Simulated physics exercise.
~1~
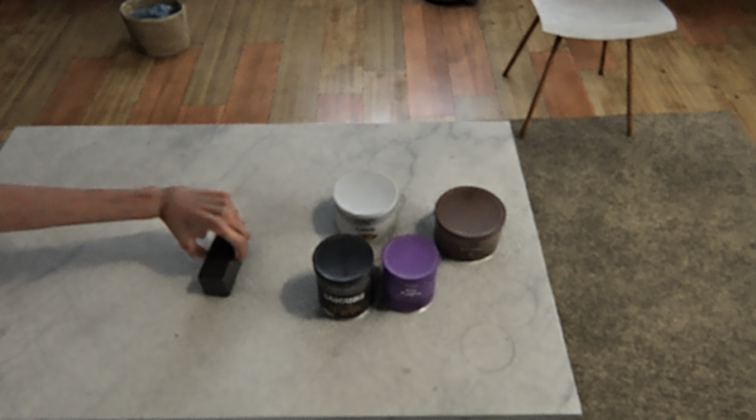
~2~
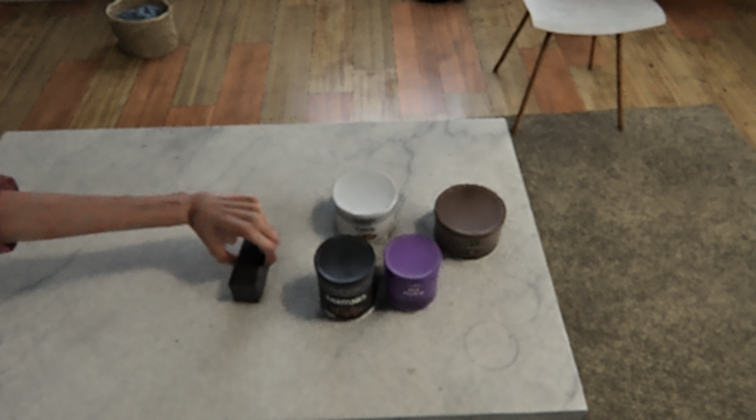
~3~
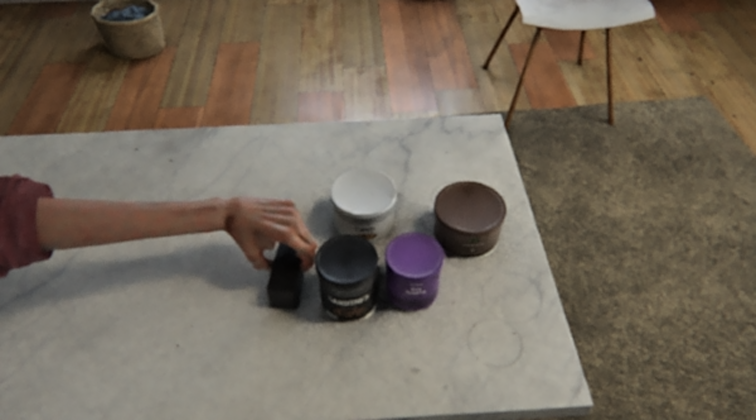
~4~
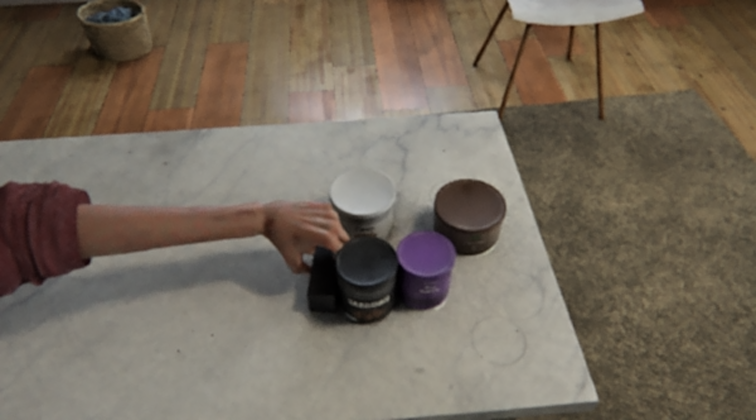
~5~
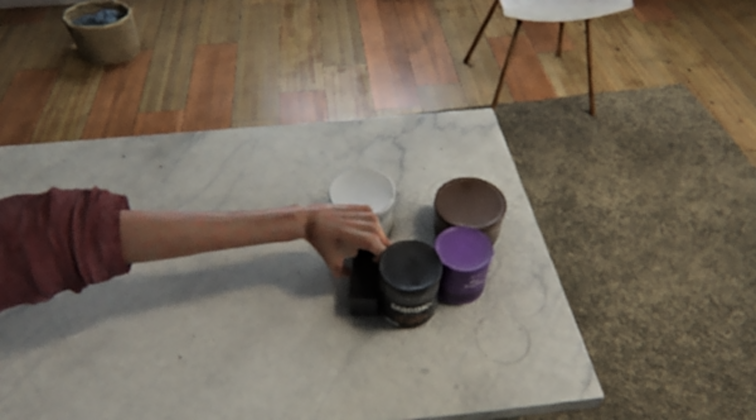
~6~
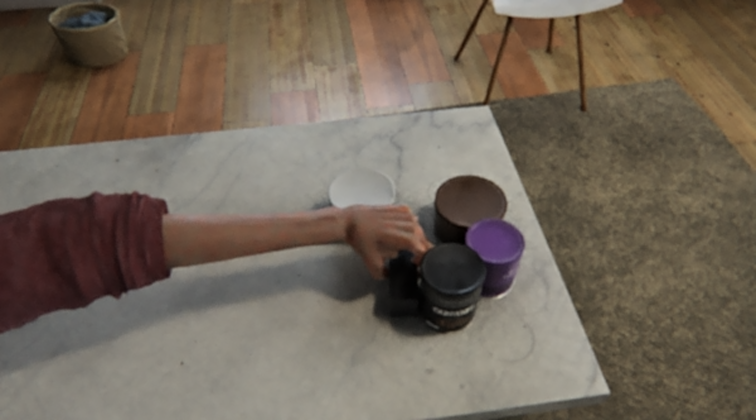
A hand reaching in from the left grips a small black block on a pale marble tabletop, seen from above at an angle in a wood-floored room with a basket, a white chair and a grey rug. To its right stand four tubs, a white one behind, a brown one at back right, and a black one and a purple one in front. The hand slides the block slowly right until it meets the black tub. The black tub then moves right, pushing the purple one along with it. Both end upright, farther right, while the white and brown tubs stay put.
